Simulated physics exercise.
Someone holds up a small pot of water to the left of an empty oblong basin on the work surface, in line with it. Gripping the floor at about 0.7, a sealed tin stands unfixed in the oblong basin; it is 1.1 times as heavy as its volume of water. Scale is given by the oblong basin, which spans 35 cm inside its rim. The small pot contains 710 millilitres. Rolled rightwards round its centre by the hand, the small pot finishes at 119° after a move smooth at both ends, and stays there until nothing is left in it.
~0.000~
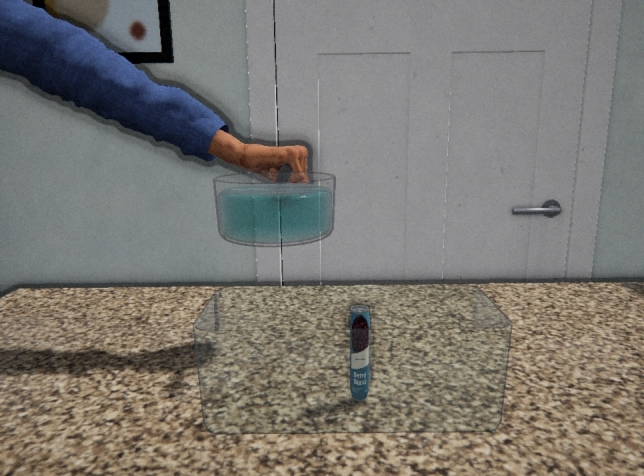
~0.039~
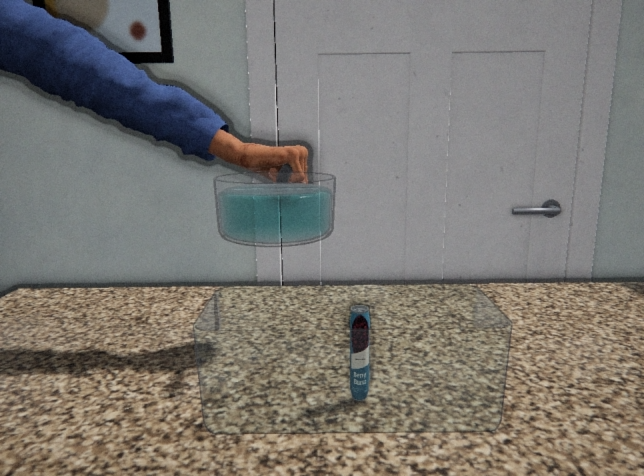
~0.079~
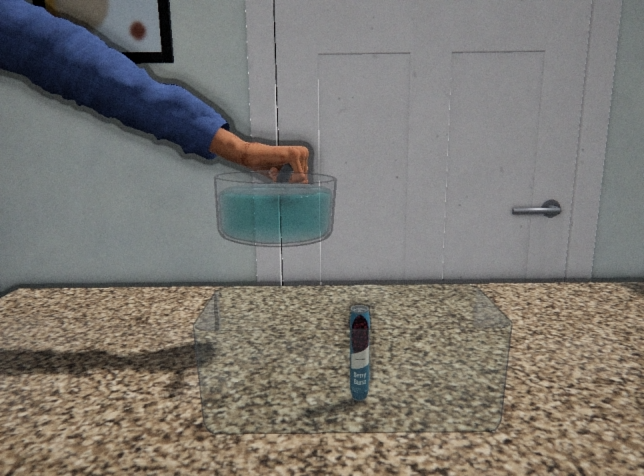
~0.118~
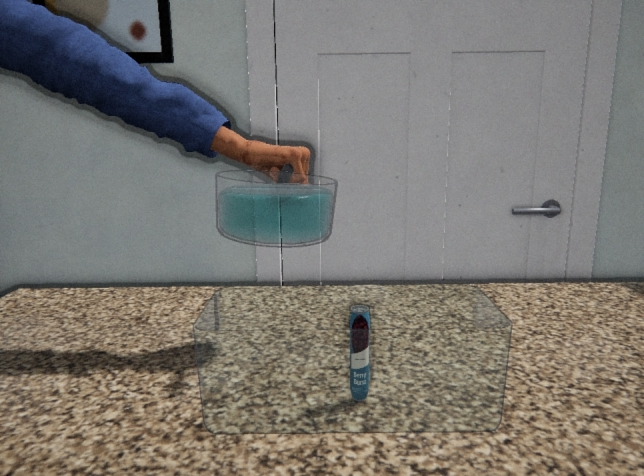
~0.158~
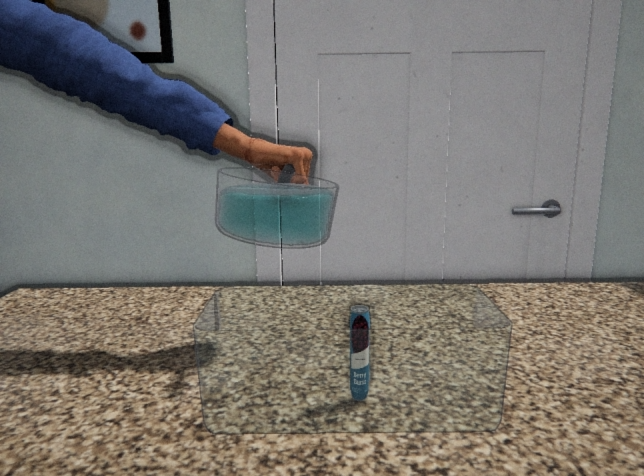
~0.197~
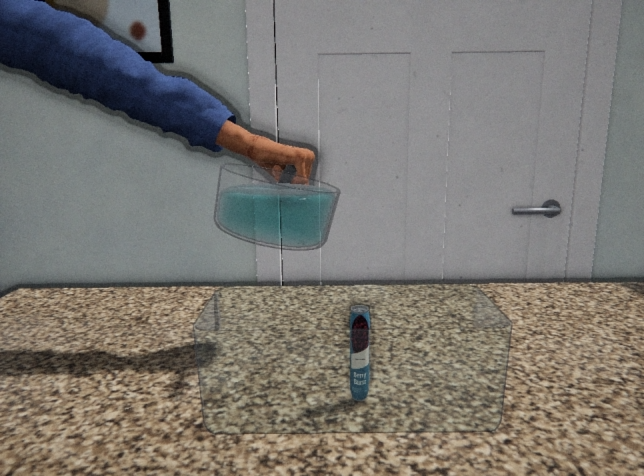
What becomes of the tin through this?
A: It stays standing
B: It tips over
Answer: A.
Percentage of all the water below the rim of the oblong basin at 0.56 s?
Estimate - around 20 in a hundred parts.
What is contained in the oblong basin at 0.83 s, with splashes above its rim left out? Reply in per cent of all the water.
About 92 %.
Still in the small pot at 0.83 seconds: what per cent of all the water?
I'd say some 3 per cent remains.
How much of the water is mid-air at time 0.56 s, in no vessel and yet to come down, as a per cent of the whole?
Estimate: Some 38 % of the total.
By 0.56 s the tilt is 81° and 42 per cent is still to pour; the tin stands where it began.
By 0.83 s the tilt is 117° and 3 per cent is still to pour; the tin stands where it began.
By 1.11 s the tilt is 119° and 0 per cent is still to pour; the tin stands where it began.
By 1.41 s the tilt is 119° and 0 per cent is still to pour; the tin stands where it began.
At rest the tin stands where it began.
